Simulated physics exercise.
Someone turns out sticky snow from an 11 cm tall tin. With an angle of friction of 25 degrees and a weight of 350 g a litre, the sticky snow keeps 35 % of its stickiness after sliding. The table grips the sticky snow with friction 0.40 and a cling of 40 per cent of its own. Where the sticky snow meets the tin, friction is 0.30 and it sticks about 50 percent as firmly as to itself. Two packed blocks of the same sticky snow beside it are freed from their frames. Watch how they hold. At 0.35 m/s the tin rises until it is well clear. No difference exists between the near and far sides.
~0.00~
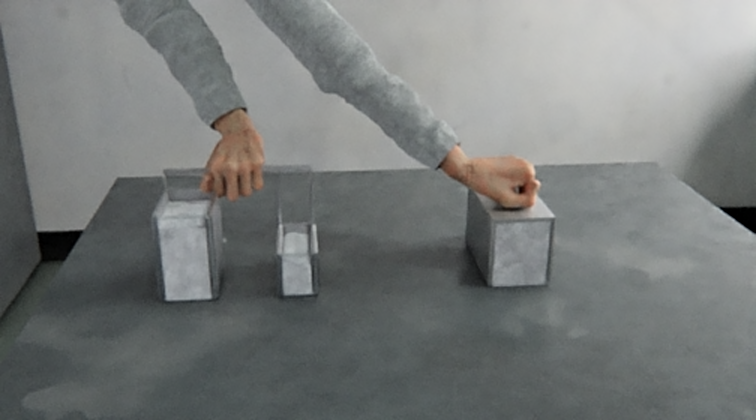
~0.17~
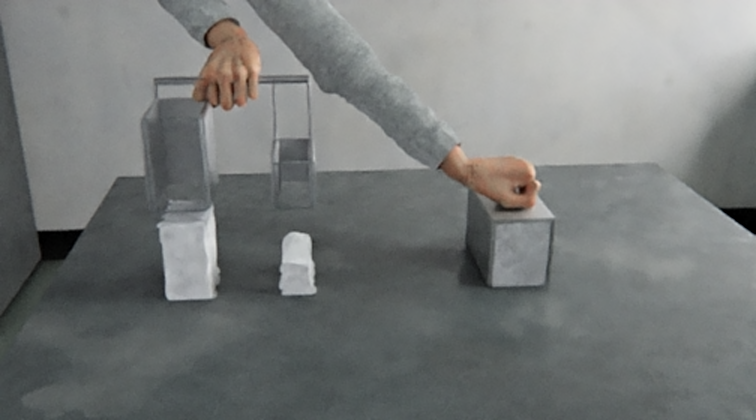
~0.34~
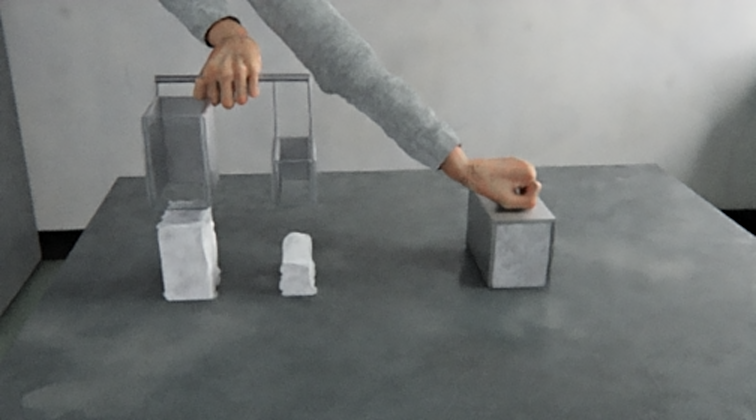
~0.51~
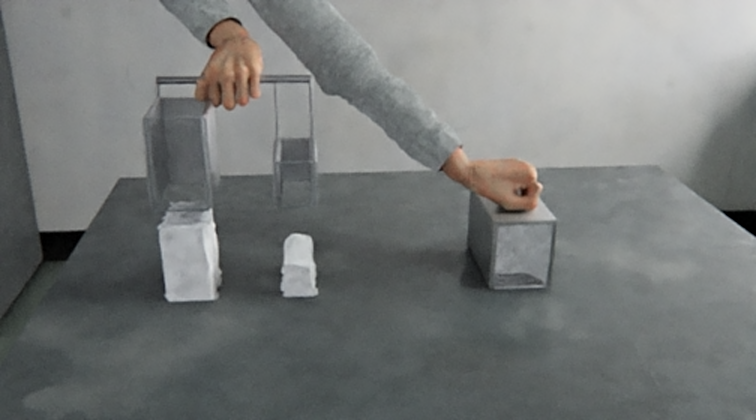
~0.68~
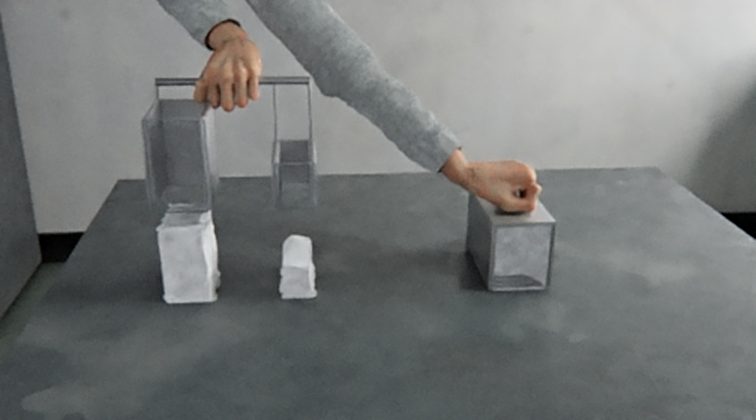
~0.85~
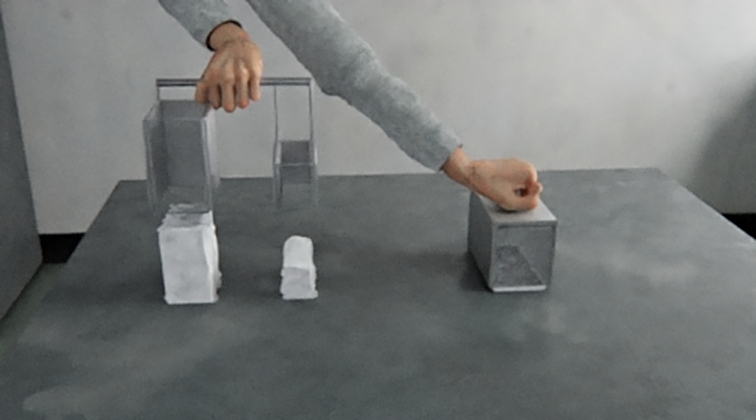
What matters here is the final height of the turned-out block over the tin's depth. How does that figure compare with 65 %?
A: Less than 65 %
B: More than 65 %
More than 65 % (B).
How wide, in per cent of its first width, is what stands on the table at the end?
About 100 per cent.
After 1.07 s, the tin is up by 7.7 cm.
After 1.33 s, the tin is up by 17 cm; what stands on the table is 99 % of the tin's depth.
After 1.60 s, the tin is up by 23 cm; what stands on the table is 99 % of the tin's depth.
After 1.86 s, the tin is up by 23 cm; what stands on the table is 99 % of the tin's depth.
After 1.96 s, at the end, the tin is up by 23 cm; what stands on the table is 99 % of the tin's depth.
